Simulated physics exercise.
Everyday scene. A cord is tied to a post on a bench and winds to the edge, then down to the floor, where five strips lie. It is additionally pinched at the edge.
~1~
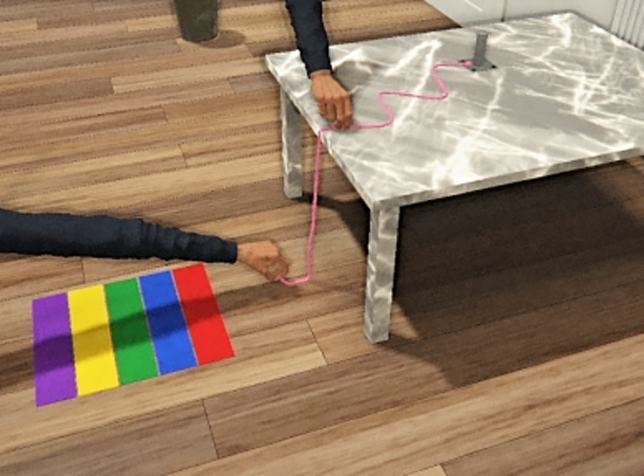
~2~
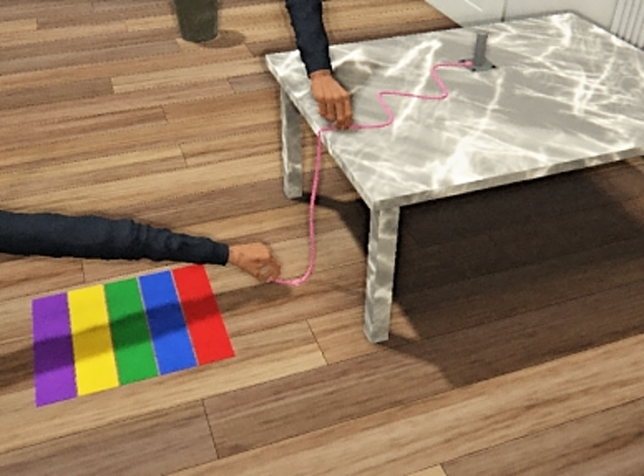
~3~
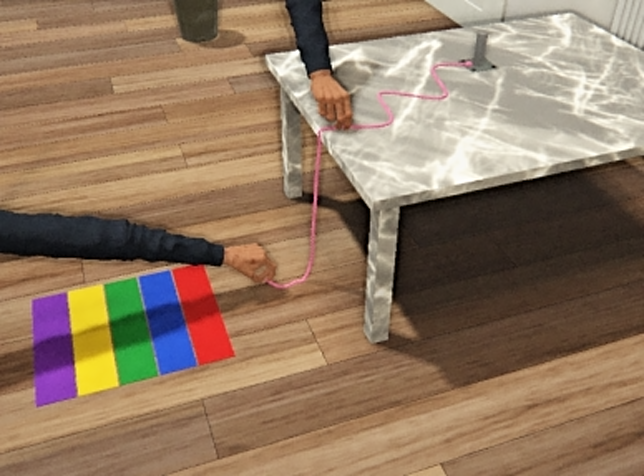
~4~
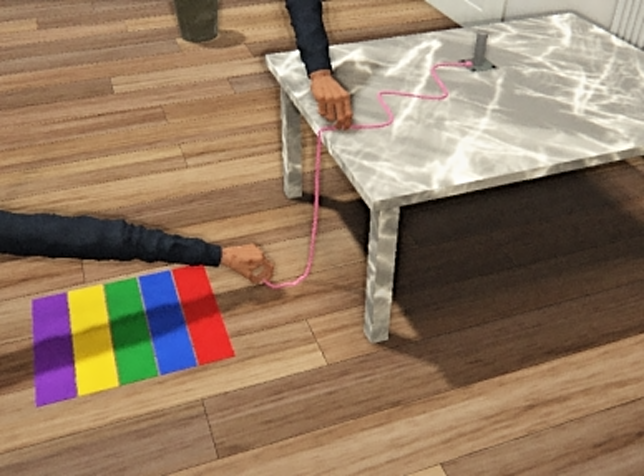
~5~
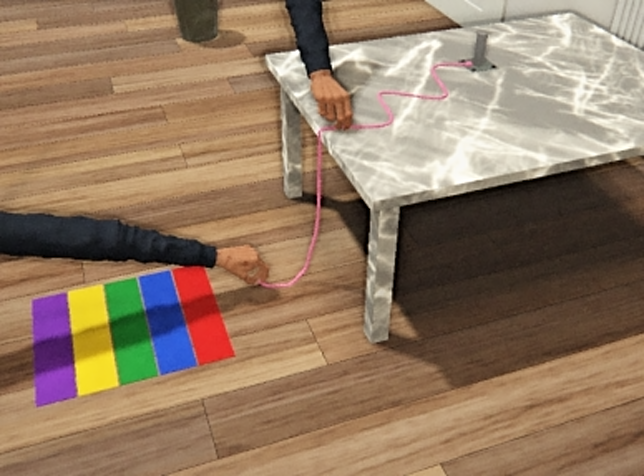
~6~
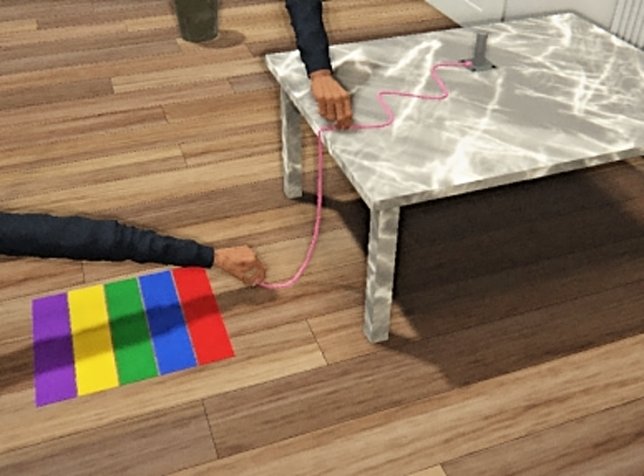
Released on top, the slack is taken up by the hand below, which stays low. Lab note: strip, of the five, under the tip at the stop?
Purple.
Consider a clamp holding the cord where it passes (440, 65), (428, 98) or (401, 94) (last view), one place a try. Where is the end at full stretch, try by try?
In order: (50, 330), then (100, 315), then (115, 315).
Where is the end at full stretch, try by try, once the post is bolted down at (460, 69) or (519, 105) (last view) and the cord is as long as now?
Approximate pixels: (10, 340); (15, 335).
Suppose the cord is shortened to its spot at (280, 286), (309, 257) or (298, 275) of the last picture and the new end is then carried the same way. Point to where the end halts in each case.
Respectively (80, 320), (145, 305) and (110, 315).
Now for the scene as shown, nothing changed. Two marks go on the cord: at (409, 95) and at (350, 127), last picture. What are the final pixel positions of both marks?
They end up around (360, 103) and around (246, 165).
A little later, end near (119, 313); over green.
Next, end near (70, 324); over yellow.
When it is tight, end near (42, 331); over purple. It gets as far as the purple strip.
